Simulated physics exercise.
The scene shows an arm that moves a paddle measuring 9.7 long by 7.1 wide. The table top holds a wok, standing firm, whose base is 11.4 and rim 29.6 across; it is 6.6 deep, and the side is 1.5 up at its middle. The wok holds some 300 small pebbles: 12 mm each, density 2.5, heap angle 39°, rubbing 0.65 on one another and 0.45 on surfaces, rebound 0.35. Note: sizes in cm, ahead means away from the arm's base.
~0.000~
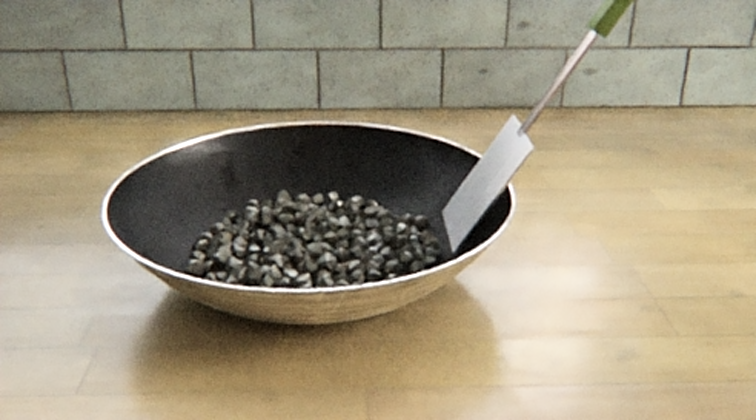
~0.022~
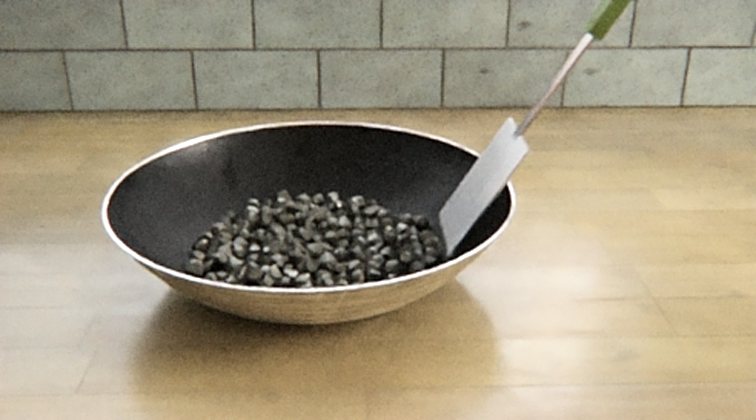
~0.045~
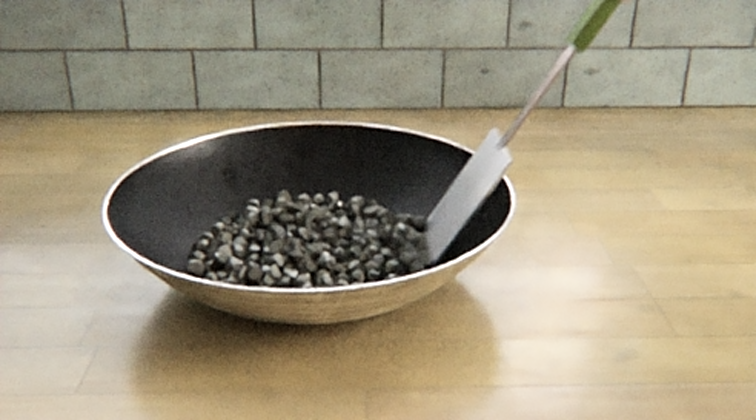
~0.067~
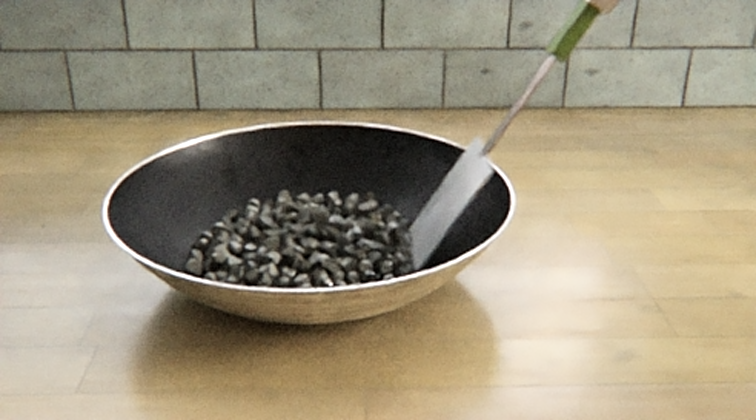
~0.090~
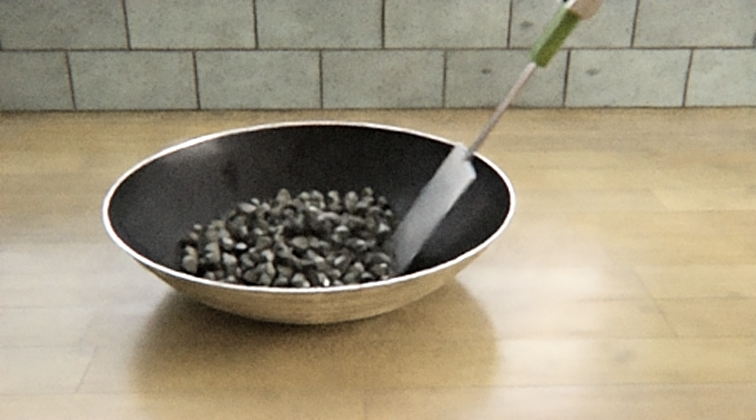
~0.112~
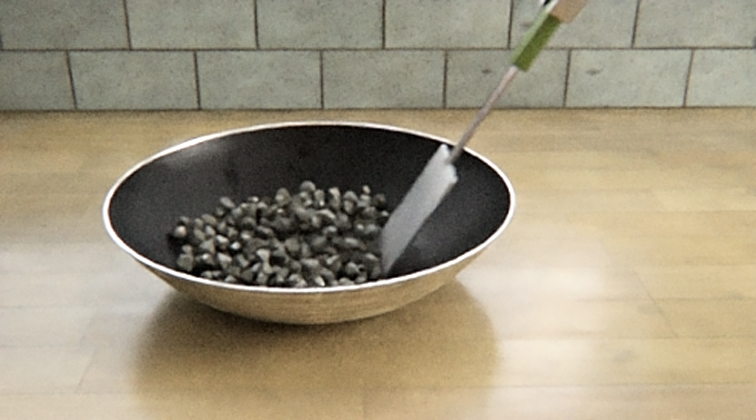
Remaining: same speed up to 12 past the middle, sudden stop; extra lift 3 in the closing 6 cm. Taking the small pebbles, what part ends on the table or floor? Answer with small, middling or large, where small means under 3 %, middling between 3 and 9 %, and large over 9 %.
It is large.
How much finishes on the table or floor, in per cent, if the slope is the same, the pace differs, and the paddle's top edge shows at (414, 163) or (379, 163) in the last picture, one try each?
First try around 30 %, second try around 35 %.
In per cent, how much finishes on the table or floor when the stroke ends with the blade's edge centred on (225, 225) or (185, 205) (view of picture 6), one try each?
The two tries give near 0 and near 10 in a hundred.
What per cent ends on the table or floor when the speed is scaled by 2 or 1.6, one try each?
Roughly 35 per cent on the first try and 30 per cent on the second.
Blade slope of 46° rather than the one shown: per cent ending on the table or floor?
Result, estimated: 25 %.
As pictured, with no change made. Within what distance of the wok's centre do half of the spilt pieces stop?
Estimate: Near 26 cm.
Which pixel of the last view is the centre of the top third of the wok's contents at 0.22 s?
(200, 231).
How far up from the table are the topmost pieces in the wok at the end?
Close to 4.5 centimetres high.
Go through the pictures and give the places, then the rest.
In the first frame, paddle top edge at (523, 131), sloping 58°; upper third of the load around (320, 245), from x 195 to 430, top at y 200; 301 in the wok.
In the second frame, paddle top edge at (519, 134), sloping 58°; upper third of the load around (320, 245), from x 195 to 430, top at y 200.
In the third frame, paddle top edge at (503, 144), sloping 58°; upper third of the load around (319, 245), from x 195 to 425, top at y 200.
In the fourth frame, paddle top edge at (485, 153), sloping 58°; upper third of the load around (314, 238), from x 195 to 410, top at y 200.
In the fifth frame, paddle top edge at (467, 158), sloping 58°; upper third of the load around (298, 233), from x 190 to 405, top at y 195.
In the sixth frame, paddle top edge at (449, 161), sloping 58°; upper third of the load around (283, 232), from x 180 to 405, top at y 190; 301 in the wok.
After 0.22 s, sloping 58°, highest piece 6 above the table; 301 in the wok.
After 0.33 s, sloping 58°, highest piece 8 above the table; 301 in the wok.
After 0.59 s, sloping 58°, highest piece 7 above the table; 207 in the wok, 58 on the table or floor, 36 on the blade or in flight.
After 1.64 s, sloping 58°, highest piece 4 above the table; 207 in the wok, 94 on the table or floor.
At rest, 207 in the wok, 94 on the table or floor. That is 31 % on the table or floor.
